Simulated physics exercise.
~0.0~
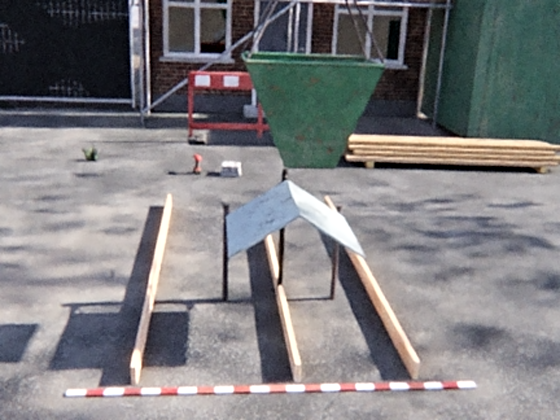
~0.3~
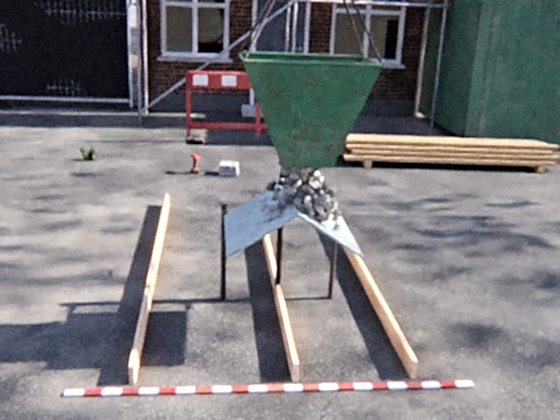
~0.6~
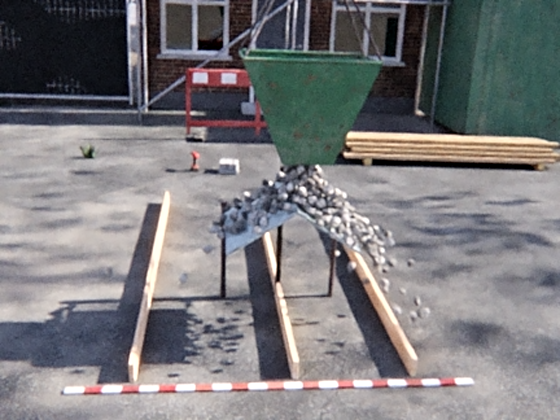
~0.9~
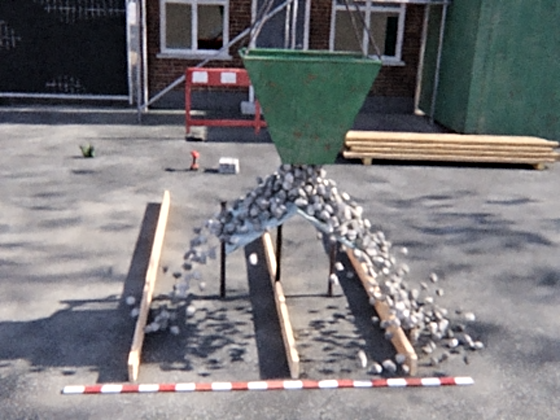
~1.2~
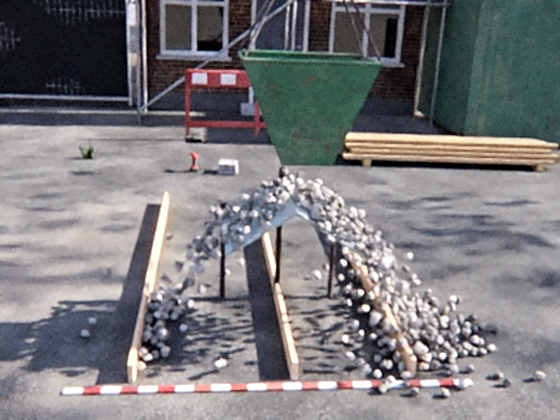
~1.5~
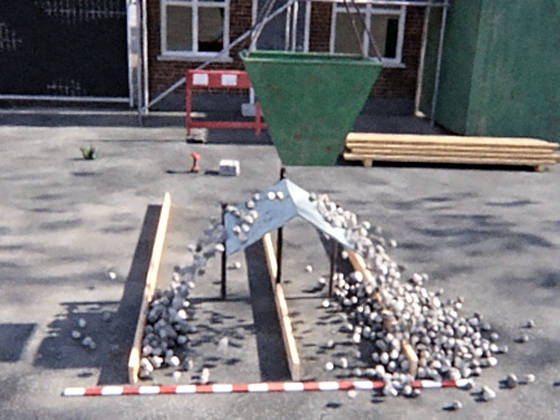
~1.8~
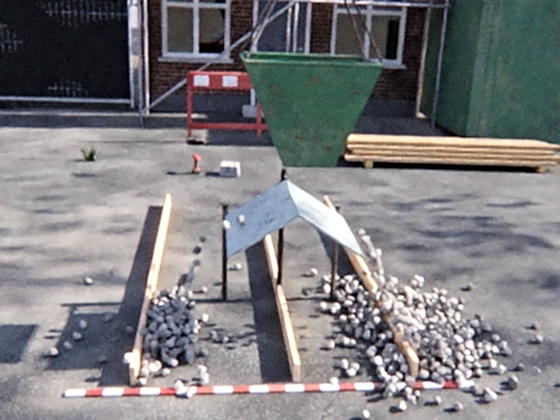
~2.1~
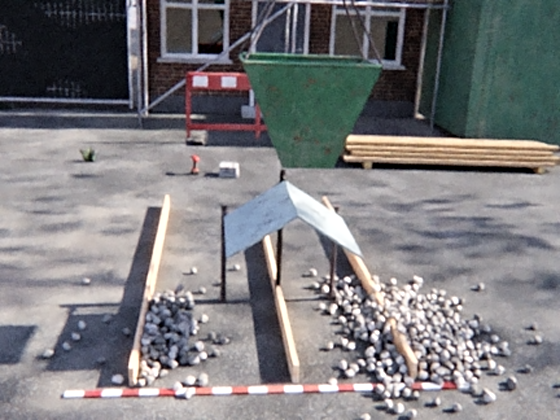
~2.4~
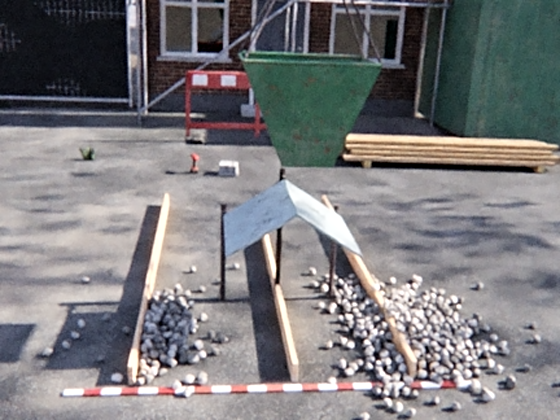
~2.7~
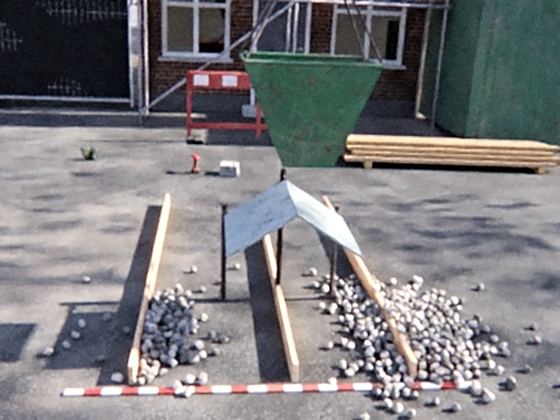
A green hopper hangs above a sunlit paved yard, seen from the front and slightly above, with a brick building behind and stacked timber at right. Beneath it stands a peaked grey steel sheet on thin legs, among three wooden boards, with a red and white striped staff lying in front. Grey stones pour from the hopper onto the peak and spill down both slopes, more heavily to the right. The hopper empties and the steel clears. The stones settle in a small heap in the left bay and a larger one straddling the right board.
